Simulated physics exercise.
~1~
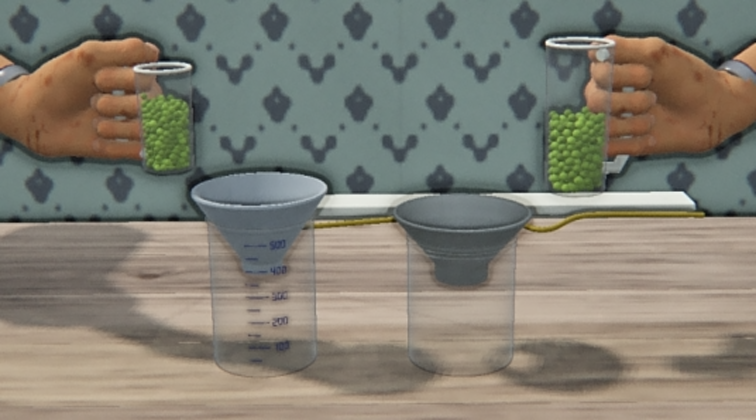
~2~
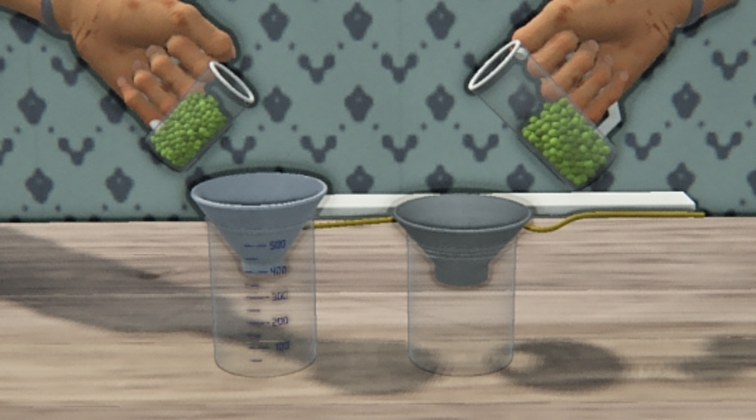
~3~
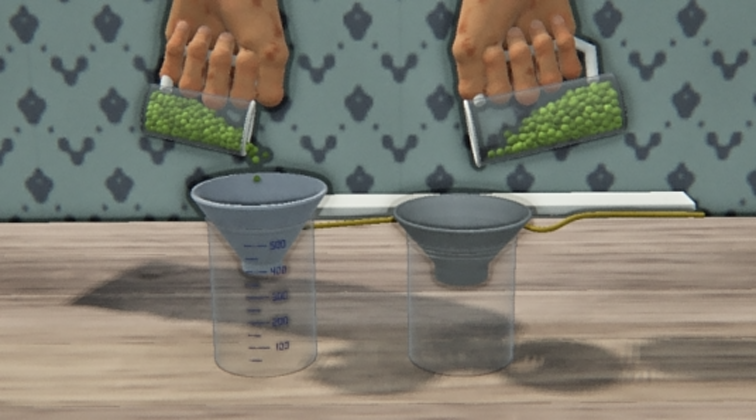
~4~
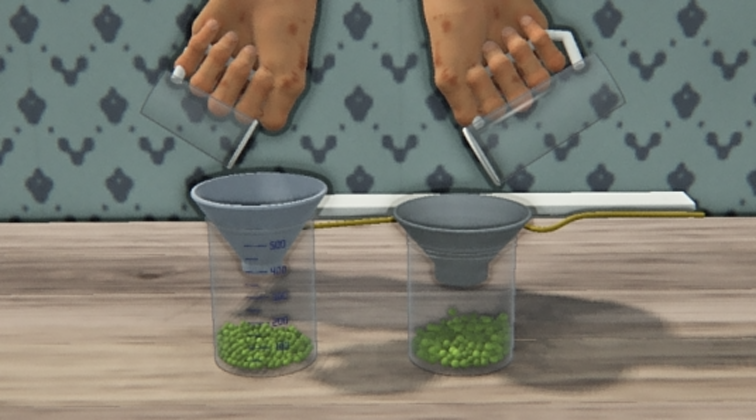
The clip shows two hands holding clear cups of small green balls above two gray funnels set in clear jars. The hands tip the cups inward, pouring the balls into the funnels, and finally both cups are empty and all the balls rest in the jars.
